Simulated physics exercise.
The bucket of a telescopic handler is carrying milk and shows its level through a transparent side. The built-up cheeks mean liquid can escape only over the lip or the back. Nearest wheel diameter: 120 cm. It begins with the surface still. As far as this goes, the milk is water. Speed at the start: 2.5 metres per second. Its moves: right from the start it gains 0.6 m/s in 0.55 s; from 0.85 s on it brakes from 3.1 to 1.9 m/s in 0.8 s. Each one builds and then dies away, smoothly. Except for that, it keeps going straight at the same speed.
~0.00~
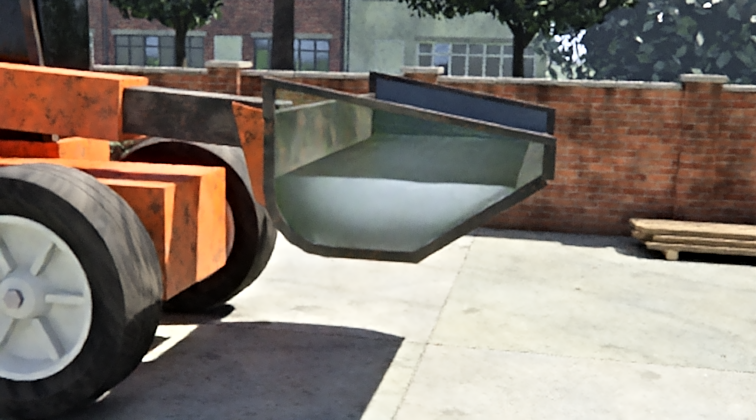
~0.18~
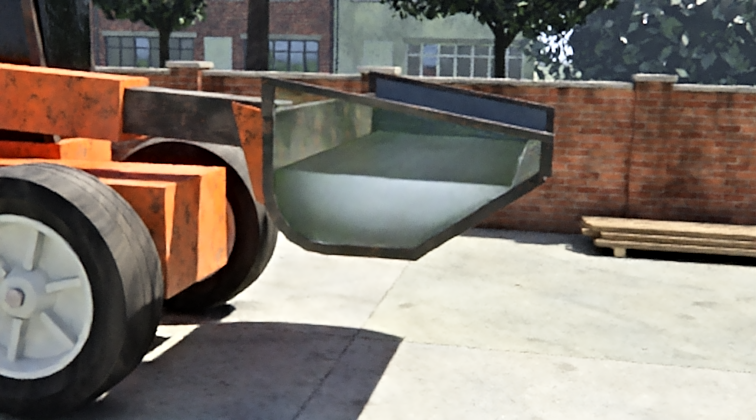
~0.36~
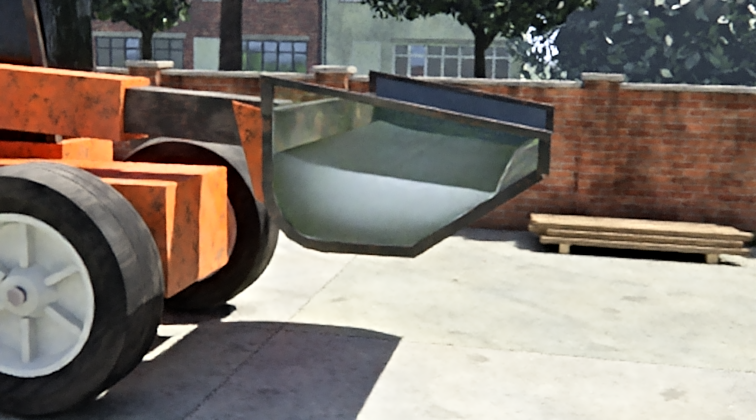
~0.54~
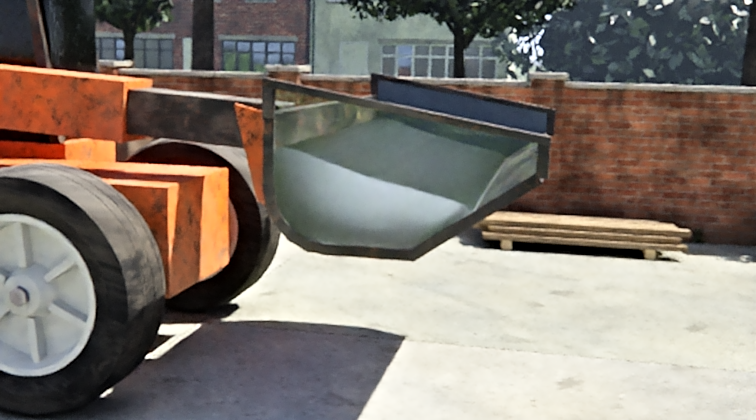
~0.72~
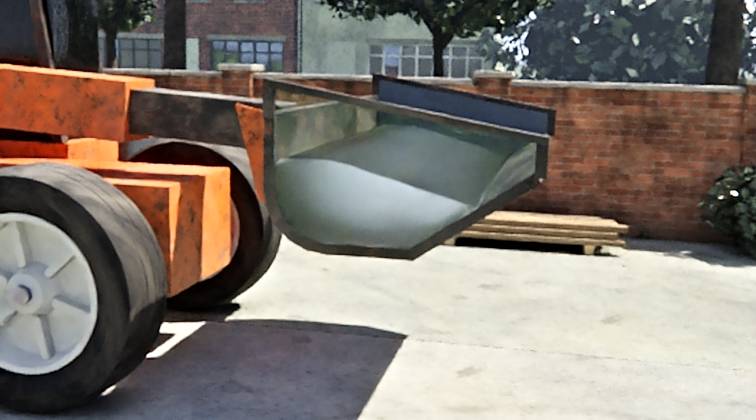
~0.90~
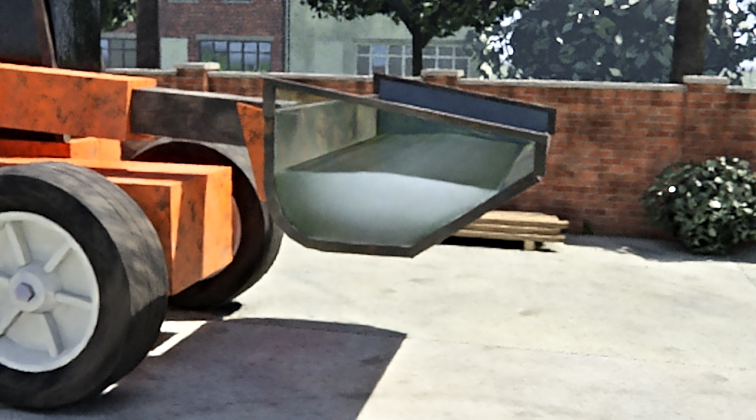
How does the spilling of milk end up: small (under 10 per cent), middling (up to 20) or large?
It ends up large.
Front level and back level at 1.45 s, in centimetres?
At the front 28 cm, at the back 12 cm.
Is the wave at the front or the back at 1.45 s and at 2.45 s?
It sits at the forward end first, and later at the rearward end.
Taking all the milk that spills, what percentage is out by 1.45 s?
About 40 %.
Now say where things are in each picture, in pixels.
Level at the front (413, 183); level at the back (293, 177); the lip is at (542, 174); the front is on the right, in the first picture.
Level at the front (411, 182); level at the back (292, 172), in the second picture.
Level at the front (410, 182); level at the back (292, 159), in the third picture.
Level at the front (409, 190); level at the back (292, 151), in the fourth picture.
Level at the front (409, 188); level at the back (293, 162), in the fifth picture.
Level at the front (409, 179); level at the back (293, 173); the lip is at (533, 171), in the sixth picture.
Then, 1.45 s in, the surface stands 27 cm on the front, 11 cm on the back; the loss stands at 13 per cent, over the front.
Then, 1.95 s in, the surface stands 22 cm on the front, 24 cm on the back; the loss stands at 22 per cent, over the front.
Then, 2.45 s in, the surface stands 18 cm on the front, 31 cm on the back; the loss stands at 22 per cent, over the front.
Then, 4.53 s in, the loss stands at 29 per cent, over the front, 137 of 465 litres.
